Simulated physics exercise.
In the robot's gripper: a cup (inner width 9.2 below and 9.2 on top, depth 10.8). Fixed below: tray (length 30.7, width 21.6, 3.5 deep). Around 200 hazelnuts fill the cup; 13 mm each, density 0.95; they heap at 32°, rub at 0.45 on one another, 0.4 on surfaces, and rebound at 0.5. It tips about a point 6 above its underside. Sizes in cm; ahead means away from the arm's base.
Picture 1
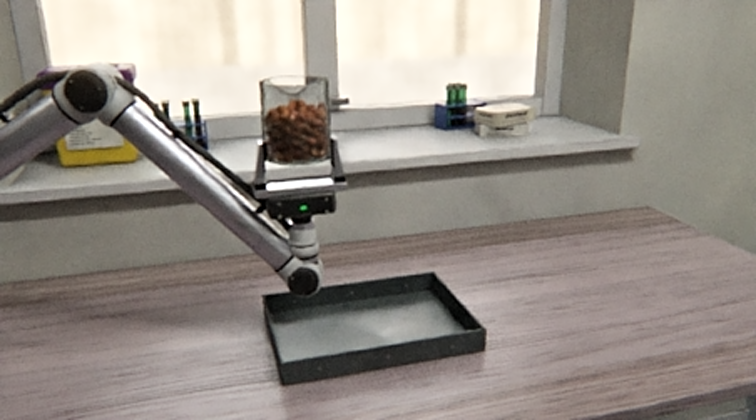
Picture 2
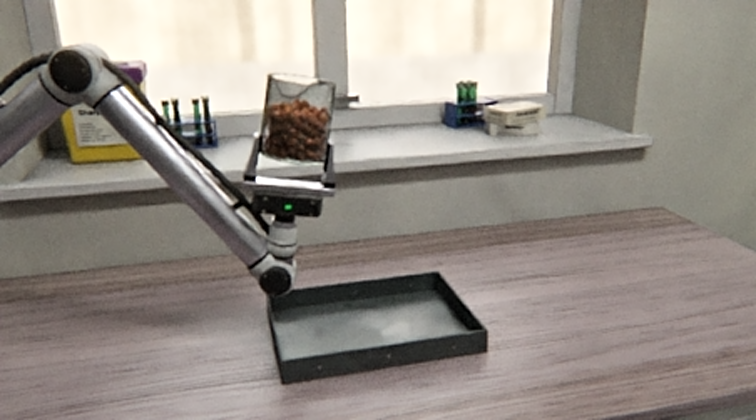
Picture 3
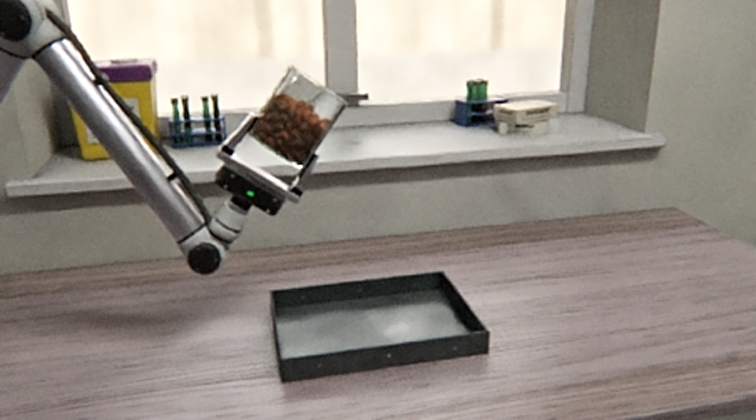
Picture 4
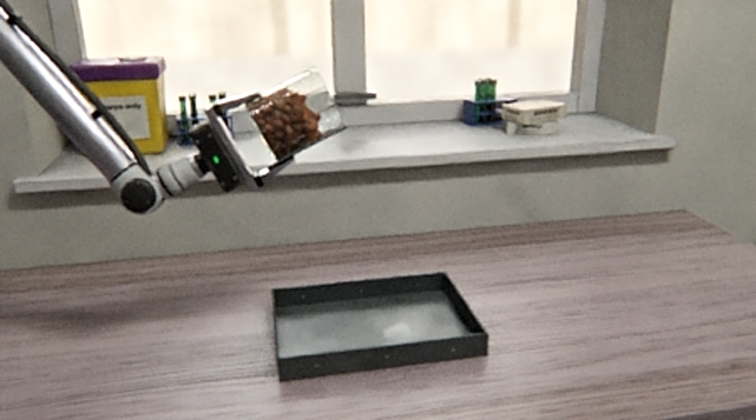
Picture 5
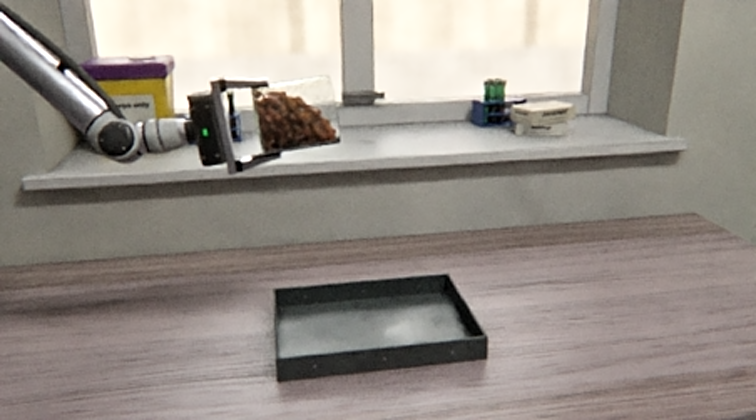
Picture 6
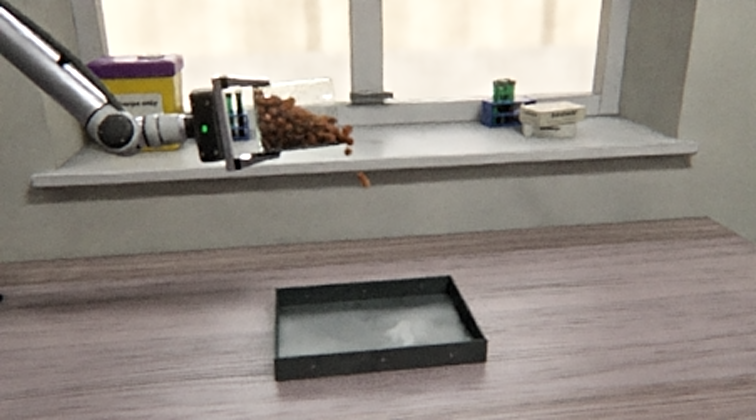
To begin with, a robot arm holds a clear cup of hazelnuts upright above a dark, empty tray on a wooden table near a window. The arm tilts the cup to the right until it lies nearly on its side. The nuts slide toward the rim, and a few drop out.
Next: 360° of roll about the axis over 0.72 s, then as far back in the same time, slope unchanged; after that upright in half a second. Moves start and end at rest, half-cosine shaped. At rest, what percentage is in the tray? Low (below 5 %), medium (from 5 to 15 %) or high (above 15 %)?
In the tray the share is high, above 15 %.
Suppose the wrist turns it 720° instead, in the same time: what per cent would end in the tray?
It would be near 45 per cent.
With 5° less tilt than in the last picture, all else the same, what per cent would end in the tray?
In that case some 35 per cent.
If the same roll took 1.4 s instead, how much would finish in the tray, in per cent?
Then about 60 per cent.
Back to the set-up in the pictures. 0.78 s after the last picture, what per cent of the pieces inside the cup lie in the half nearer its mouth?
Some 35 per cent.
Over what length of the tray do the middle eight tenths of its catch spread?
Roughly 20 cm.
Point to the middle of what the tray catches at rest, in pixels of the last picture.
Near (413, 323).
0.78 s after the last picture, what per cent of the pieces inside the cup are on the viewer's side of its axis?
About 40 per cent.
Then, 0.78 s after the last picture, tipped 86°, highest piece 38 above the table; 131 in the cup, 52 in the tray, 1 on the table or floor, 14 in flight or on a rim.
Then, 1.55 s after the last picture, tipped 76°, highest piece 36 above the table; 97 in the tray, 86 in the cup, 4 on the table or floor, 11 in flight or on a rim.
Then, 2.14 s after the last picture, upright, highest piece 37 above the table; 110 in the tray, 84 in the cup, 4 on the table or floor.
Then, 2.84 s after the last picture, upright, highest piece 37 above the table; 110 in the tray, 84 in the cup, 4 on the table or floor.
Final count, 110 in the tray, 84 in the cup, 4 on the table or floor. That is 56 % in the tray.
